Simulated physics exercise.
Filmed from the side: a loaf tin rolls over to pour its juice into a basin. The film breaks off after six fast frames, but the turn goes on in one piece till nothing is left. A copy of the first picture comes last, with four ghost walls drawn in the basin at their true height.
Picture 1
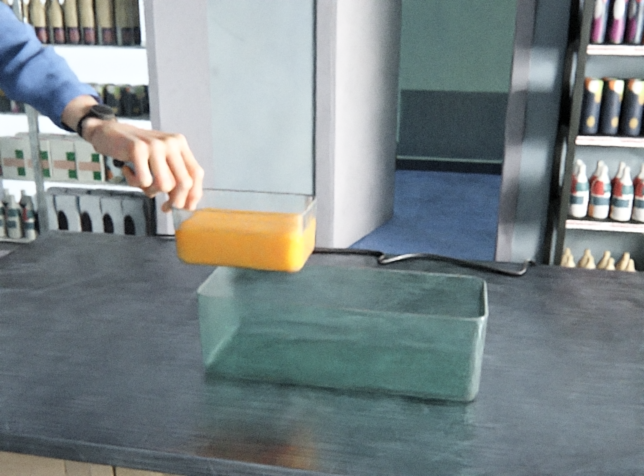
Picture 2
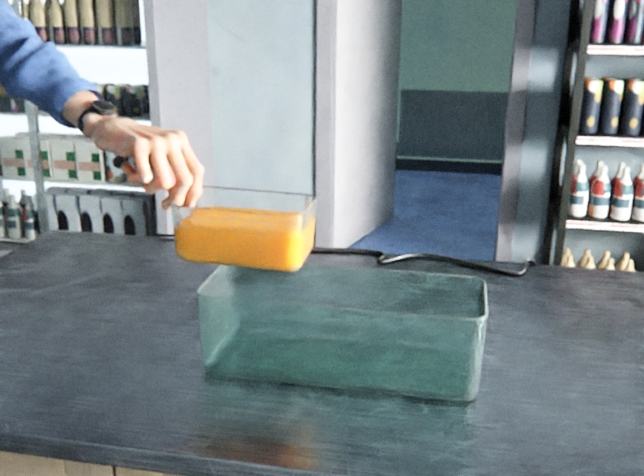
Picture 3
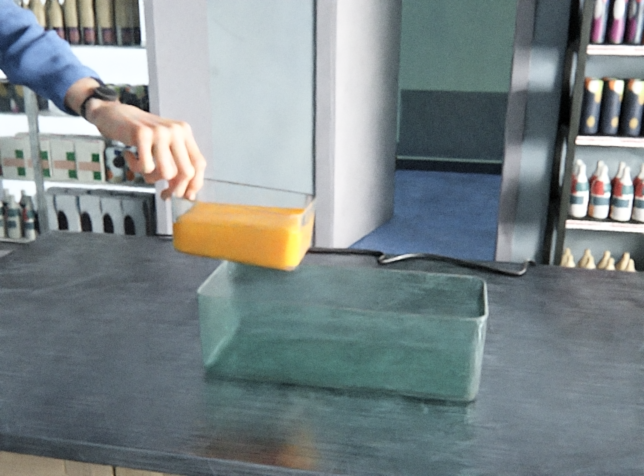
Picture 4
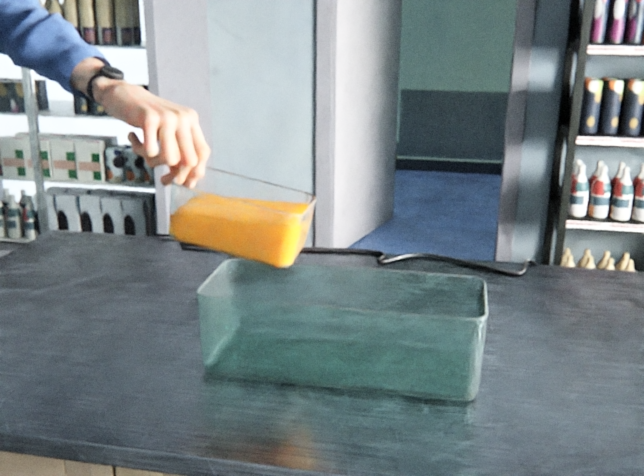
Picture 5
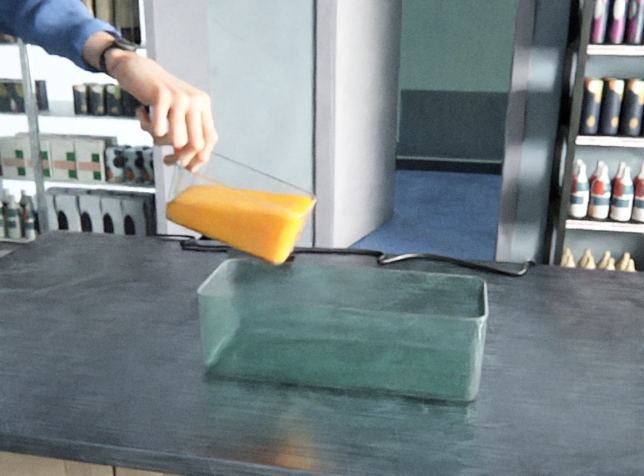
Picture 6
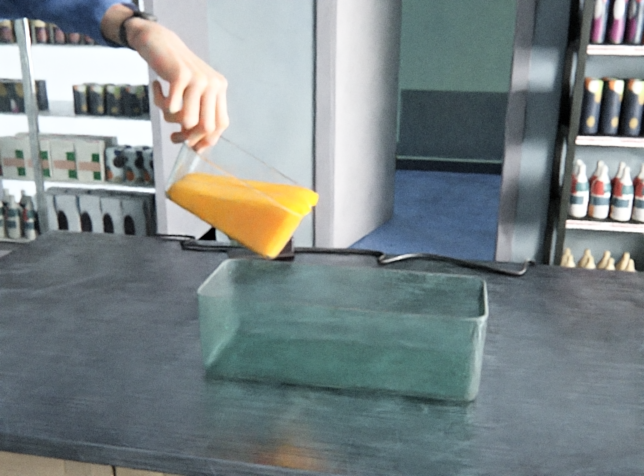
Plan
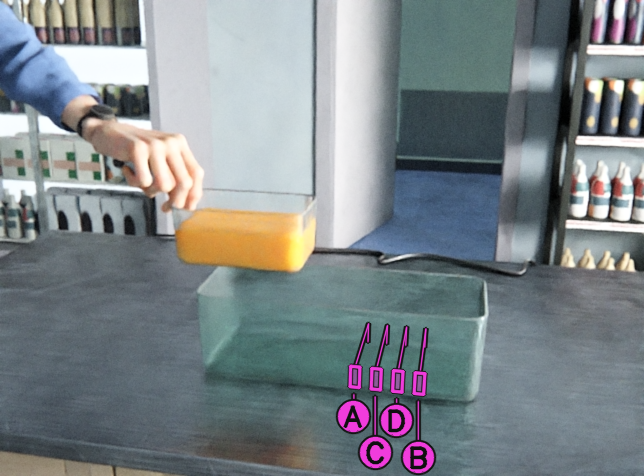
A hand held a clear container of orange juice above an empty, greenish see-through basin on a dark counter, then gradually tilted it to the right until the juice reached over the lip.
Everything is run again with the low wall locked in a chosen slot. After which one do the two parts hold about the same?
The answer is position C.
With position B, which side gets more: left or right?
More ends on the left.
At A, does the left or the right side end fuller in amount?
The right side.
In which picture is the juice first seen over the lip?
Picture 6.
In magenta, A at (353, 394); B at (418, 401); C at (375, 396); D at (396, 398).
Choosing A, about 24 % ends left of the wall and 72 % right of it; 4 % is lost outside.
Choosing B, about 78 % ends left of the wall and 17 % right of it; 6 % is lost outside.
Choosing C, about 46 % ends left of the wall and 49 % right of it; 4 % is lost outside.
Choosing D, about 67 % ends left of the wall and 28 % right of it; 5 % is lost outside.
